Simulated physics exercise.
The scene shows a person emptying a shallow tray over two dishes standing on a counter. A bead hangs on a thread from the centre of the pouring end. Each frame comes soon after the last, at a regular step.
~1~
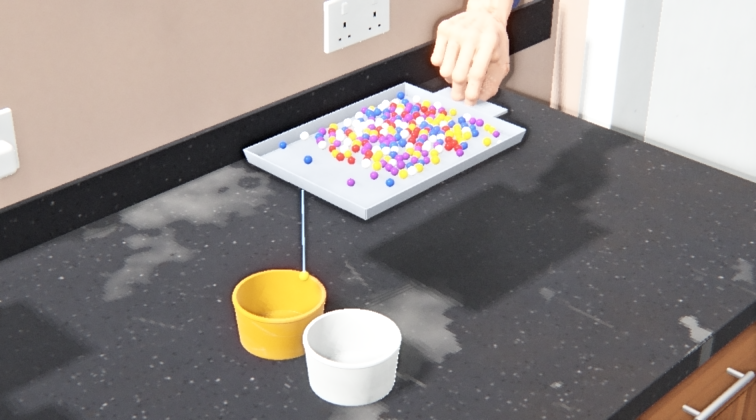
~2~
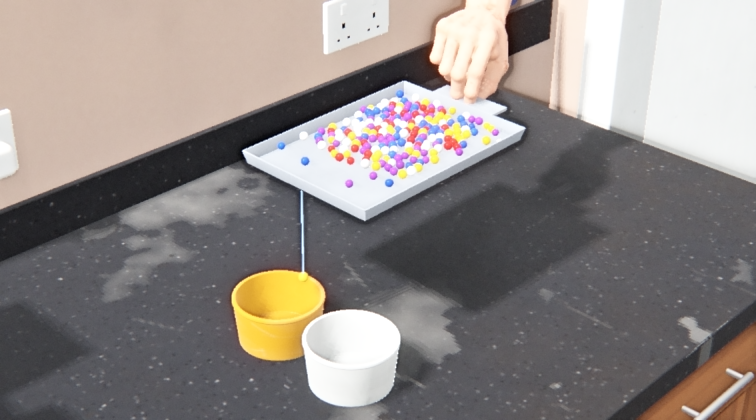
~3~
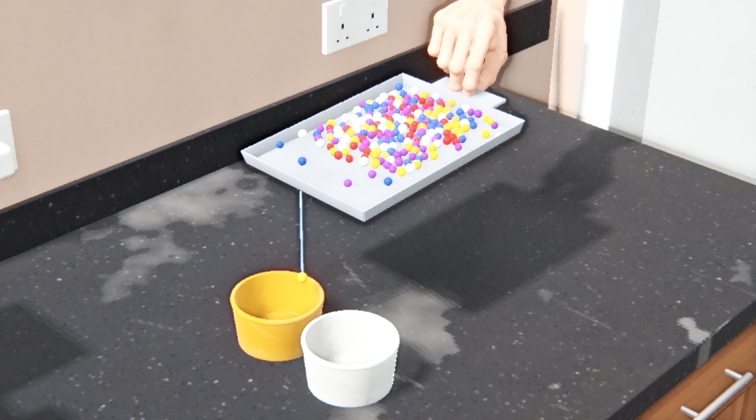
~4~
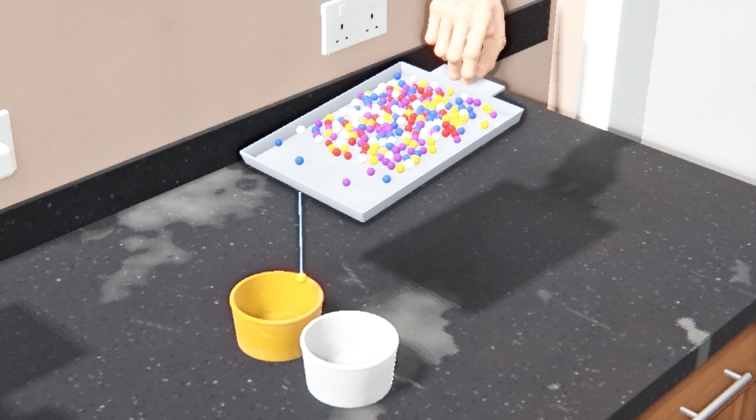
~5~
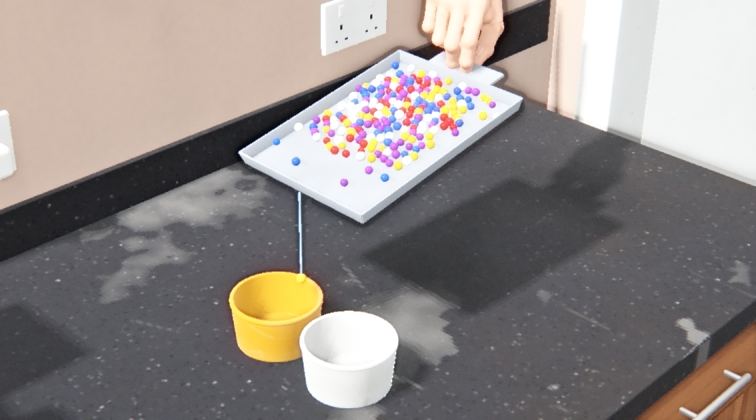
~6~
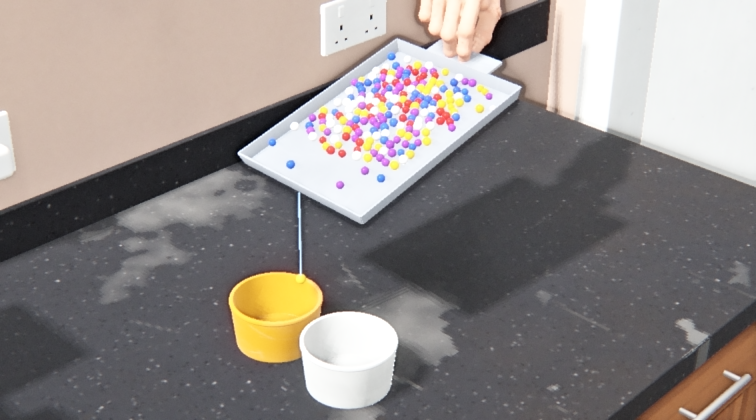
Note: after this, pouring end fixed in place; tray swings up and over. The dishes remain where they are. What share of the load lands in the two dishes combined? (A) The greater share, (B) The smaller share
Option A: The greater share.
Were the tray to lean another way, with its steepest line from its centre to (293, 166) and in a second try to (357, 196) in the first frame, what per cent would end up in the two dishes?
In order: About 20, then 90 percent.
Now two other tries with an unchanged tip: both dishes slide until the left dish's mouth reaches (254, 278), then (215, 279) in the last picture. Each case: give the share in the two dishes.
Close to 70 in a hundred first, close to 70 in a hundred second.
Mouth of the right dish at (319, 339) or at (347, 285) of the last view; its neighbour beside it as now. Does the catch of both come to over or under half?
So that's a greater portion the first time round, a lesser portion the second.
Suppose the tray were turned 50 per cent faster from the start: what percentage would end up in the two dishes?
Roughly 40 %.
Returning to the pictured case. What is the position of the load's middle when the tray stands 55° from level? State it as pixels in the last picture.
Somewhere about pixel (312, 185).
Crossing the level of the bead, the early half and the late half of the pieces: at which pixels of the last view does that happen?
(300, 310), then (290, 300).
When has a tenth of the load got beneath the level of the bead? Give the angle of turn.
Somewhere near 50 degrees, I'd say.
Soon after the last picture, tray tipped steeply; most on the tray; a small part in the right dish; a small part in the left dish; a stray few outside both; a small part in the air.
A little later, tray tipped right over; a small part on the tray; about a quarter in the right dish; about a quarter in the left dish; about a quarter outside both; a small part in the air.
Later still, tray tipped past a quarter turn; about a third in the right dish; about a third in the left dish; about a quarter outside both.
By the end, tray tipped past a quarter turn; about a third in the right dish; about a third in the left dish; about a quarter outside both.
